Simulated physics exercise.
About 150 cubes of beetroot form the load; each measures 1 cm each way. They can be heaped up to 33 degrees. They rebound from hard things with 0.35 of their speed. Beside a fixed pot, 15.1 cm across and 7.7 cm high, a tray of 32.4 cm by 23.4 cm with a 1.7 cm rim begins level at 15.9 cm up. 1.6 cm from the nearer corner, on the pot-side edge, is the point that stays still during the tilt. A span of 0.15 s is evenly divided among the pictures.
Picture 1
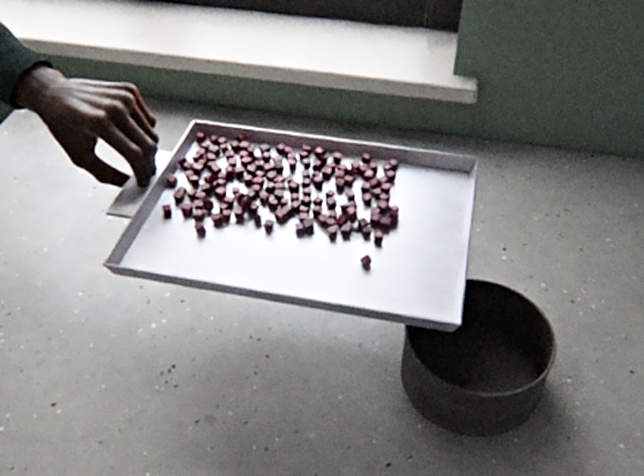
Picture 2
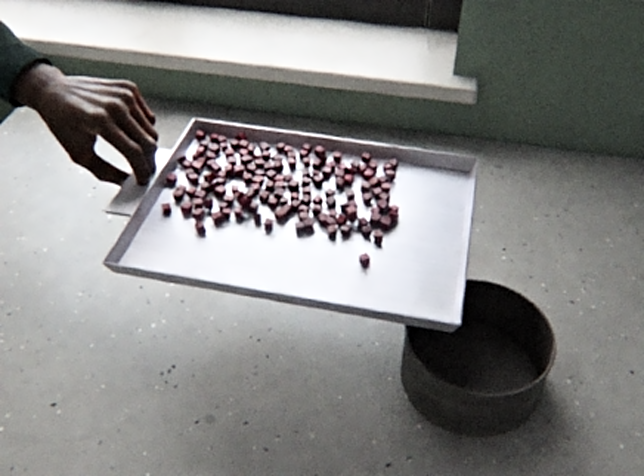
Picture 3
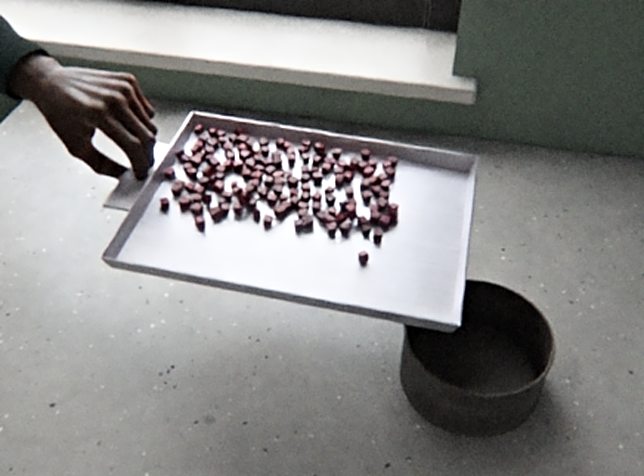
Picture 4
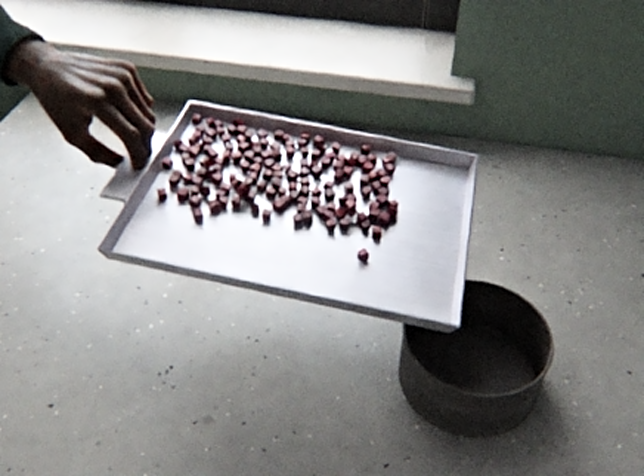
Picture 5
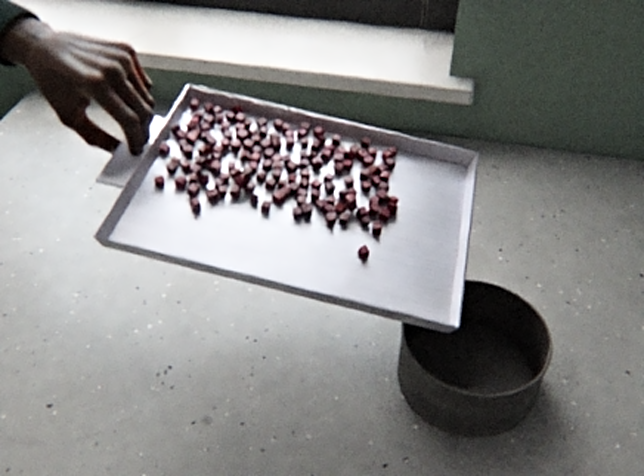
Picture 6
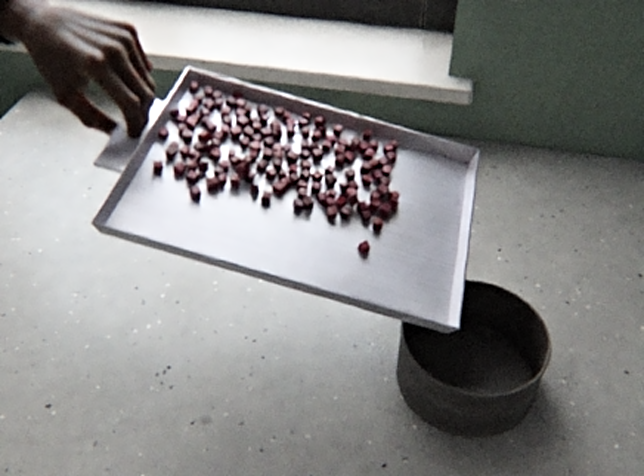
The video shows a hand at the left holding a pale tray scattered with small dark red cubes, its right corner above a dark round pot; the hand gradually raises the left side, tilting the tray while the cubes barely shift.
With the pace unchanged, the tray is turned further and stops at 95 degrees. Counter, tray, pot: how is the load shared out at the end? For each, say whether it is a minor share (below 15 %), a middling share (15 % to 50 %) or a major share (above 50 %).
Result: Counter: Large; tray: Small; pot: Medium.
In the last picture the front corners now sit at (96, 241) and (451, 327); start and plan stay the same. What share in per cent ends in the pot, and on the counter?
Pot 0 % / counter 100 %.
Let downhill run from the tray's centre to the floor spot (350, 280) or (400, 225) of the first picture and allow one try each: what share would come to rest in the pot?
Near 0 and 20 percent, in that order.
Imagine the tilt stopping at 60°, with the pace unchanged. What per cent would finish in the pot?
25 per cent.
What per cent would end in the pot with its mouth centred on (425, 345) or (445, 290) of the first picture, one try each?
Spot one: Some 0 per cent; spot two: Some 0 per cent.
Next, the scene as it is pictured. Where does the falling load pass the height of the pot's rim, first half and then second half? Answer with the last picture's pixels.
The first half passes near (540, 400) and the second half near (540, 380).
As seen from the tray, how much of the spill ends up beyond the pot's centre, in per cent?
That comes to roughly 100 percent.
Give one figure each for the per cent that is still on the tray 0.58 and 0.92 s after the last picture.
First 65, then 0.
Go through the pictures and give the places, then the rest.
In the first picture, tray tilt 0 degrees, front corners at (110, 261) and (455, 318); middle of the pieces at (280, 189); pot at (480, 333).
In the second picture, tray tilt 0 degrees, front corners at (110, 259) and (455, 319); middle of the pieces at (280, 188).
In the third picture, tray tilt 2 degrees, front corners at (108, 254) and (454, 319); middle of the pieces at (279, 184).
In the fourth picture, tray tilt 4 degrees, front corners at (104, 245) and (454, 320), lowest corner right front; middle of the pieces at (278, 177).
In the fifth picture, tray tilt 8 degrees, front corners at (101, 233) and (453, 321), lowest corner right front; middle of the pieces at (278, 168).
In the sixth picture, tray tilt 11 degrees, front corners at (99, 219) and (453, 322), lowest corner right front; middle of the pieces at (278, 157); pot at (475, 333).
Then, 0.34 s after the last picture, tilt 52 degrees; the tray holds 100 %, the pot 0 %.
Then, 0.58 s after the last picture, tilt 79 degrees; the tray holds 65 %, the pot 0 %.
Then, 0.92 s after the last picture, tilt 95 degrees; the tray holds 0 %, the pot 25 %.
In the end, counter 75 %, tray 0 %, pot 25 %.
